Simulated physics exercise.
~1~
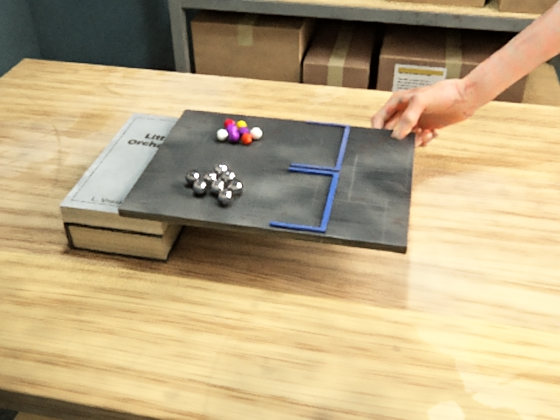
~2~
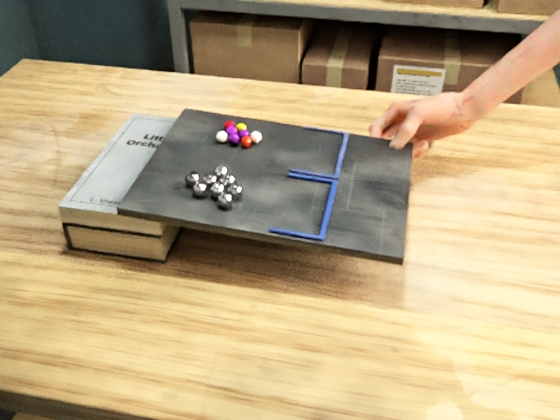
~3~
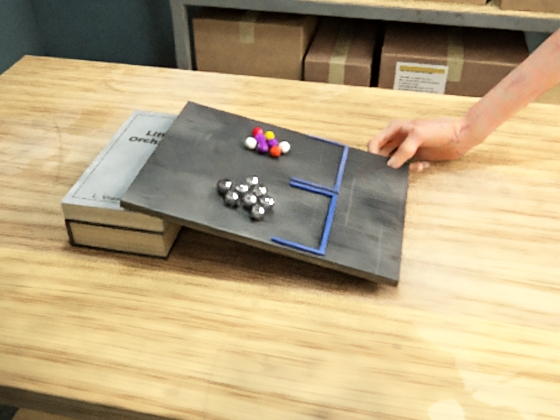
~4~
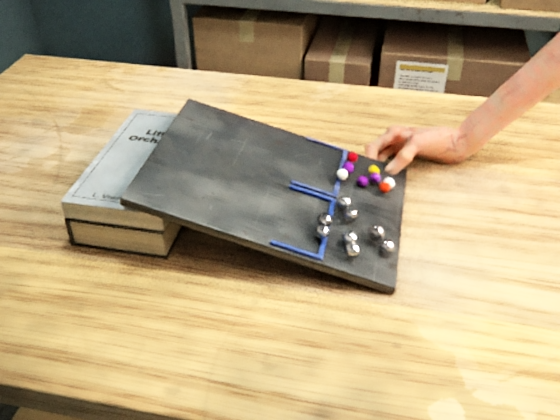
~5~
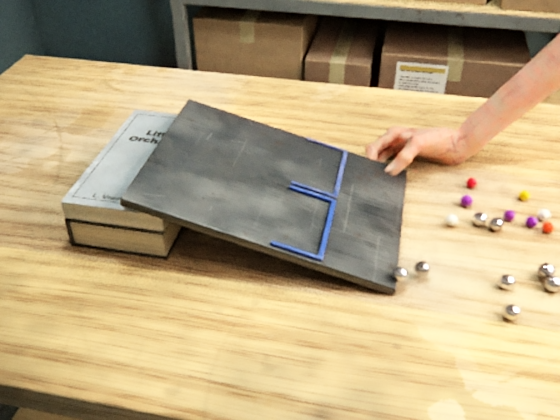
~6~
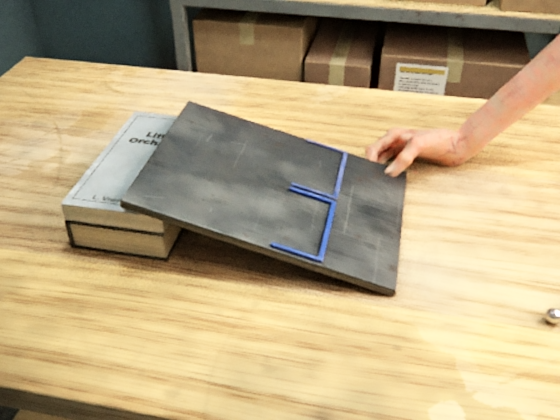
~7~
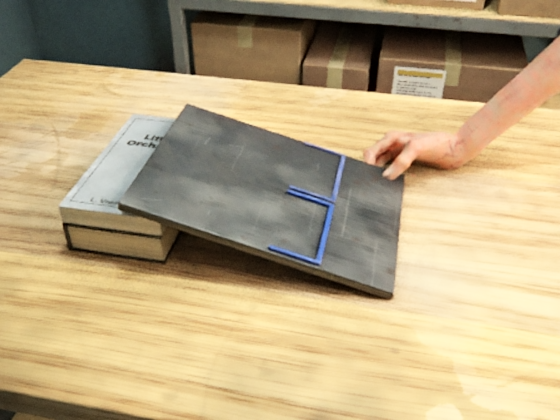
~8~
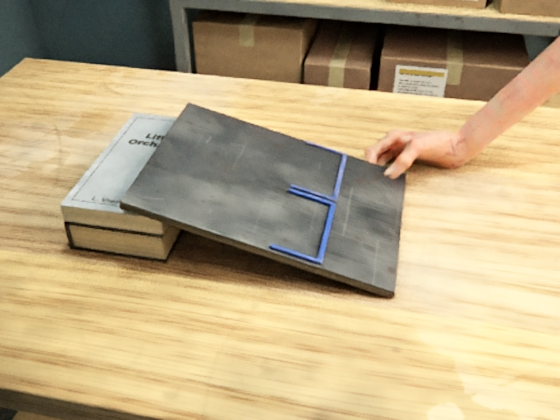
The footage shows a hand lowering the right end of a dark board propped on books until it slopes to the table; silvery balls and small colored balls roll down past the blue strips, scatter rightward across the tabletop and leave view, while the board stays tilted under the hand.
